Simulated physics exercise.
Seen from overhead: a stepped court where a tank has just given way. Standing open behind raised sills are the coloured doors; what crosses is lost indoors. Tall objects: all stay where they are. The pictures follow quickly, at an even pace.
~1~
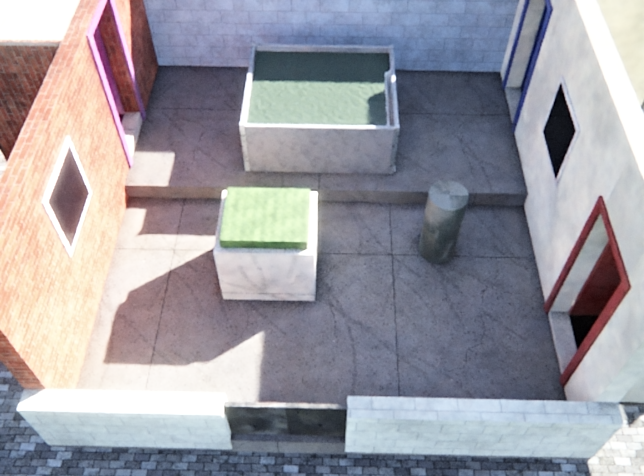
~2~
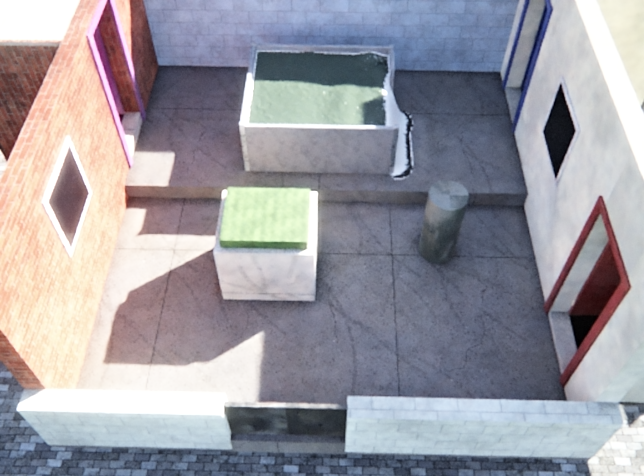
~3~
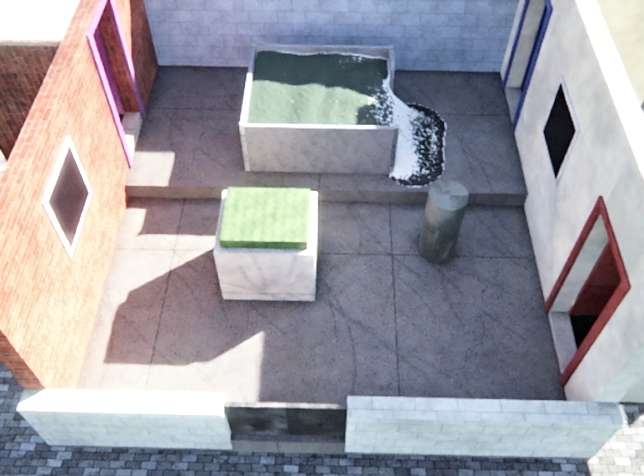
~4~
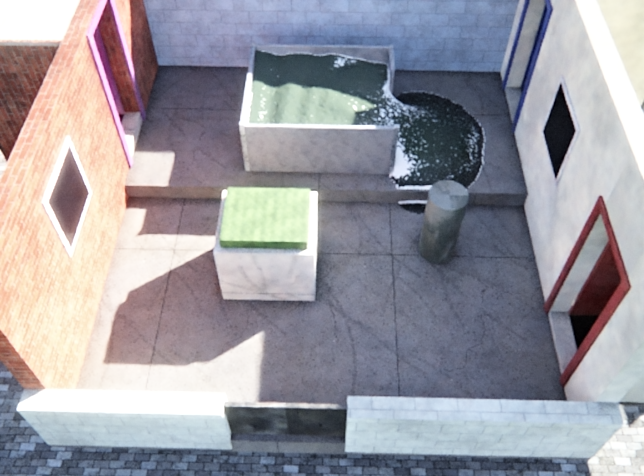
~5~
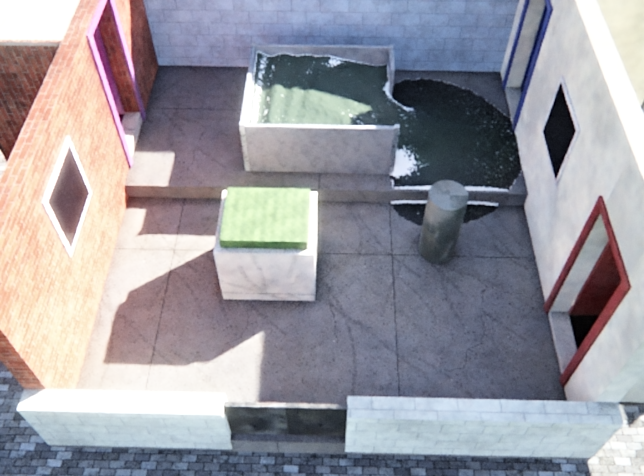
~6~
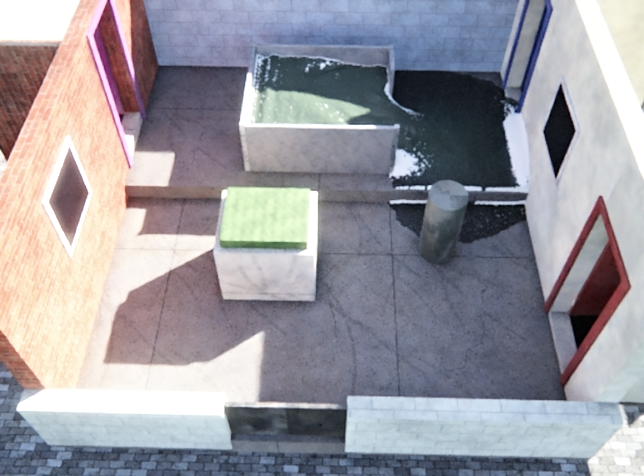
Dark water bursts from the tank's right side, spreads across the upper level and spills down the step.
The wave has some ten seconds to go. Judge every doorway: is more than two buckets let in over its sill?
My call: The purple door stays at two or fewer, the red door goes past two, the blue door goes past two.
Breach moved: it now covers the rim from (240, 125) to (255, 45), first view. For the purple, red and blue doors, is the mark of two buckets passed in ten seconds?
One by one: Purple lets more in, red takes more, blue floods.
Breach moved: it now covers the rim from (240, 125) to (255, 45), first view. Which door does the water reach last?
Answer: The red door.
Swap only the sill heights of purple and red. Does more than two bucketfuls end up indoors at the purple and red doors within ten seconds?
Outcome: Purple copes; red copes.
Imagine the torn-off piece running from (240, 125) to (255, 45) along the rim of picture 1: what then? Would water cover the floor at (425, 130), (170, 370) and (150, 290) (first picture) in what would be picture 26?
Going through them, the first would be still bare, the next submerged and the last submerged.
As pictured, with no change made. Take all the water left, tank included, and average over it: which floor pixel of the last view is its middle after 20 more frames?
Close to (406, 188), I reckon.
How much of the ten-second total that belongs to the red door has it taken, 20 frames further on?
Share at that point: Roughly 20 %.
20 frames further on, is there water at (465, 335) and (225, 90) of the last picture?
In order: Swamped and spared.
A moment on, water covers 25 % of the floor; the purple door not reached, the red door wet at the sill, nothing in, the blue door far over two buckets in.
Next, water covers 30 % of the floor; the purple door not reached, the red door under two buckets in, the blue door far over two buckets in.
Then, water covers 50 % of the floor; the purple door not reached, the red door under two buckets in, the blue door far over two buckets in.
Later, water covers 80 % of the floor; the purple door wet at the sill, nothing in, the red door over two buckets in, the blue door far over two buckets in.
In the end, water covers 95 % of the floor; the purple door wet at the sill, nothing in, the red door over two buckets in, the blue door far over two buckets in.
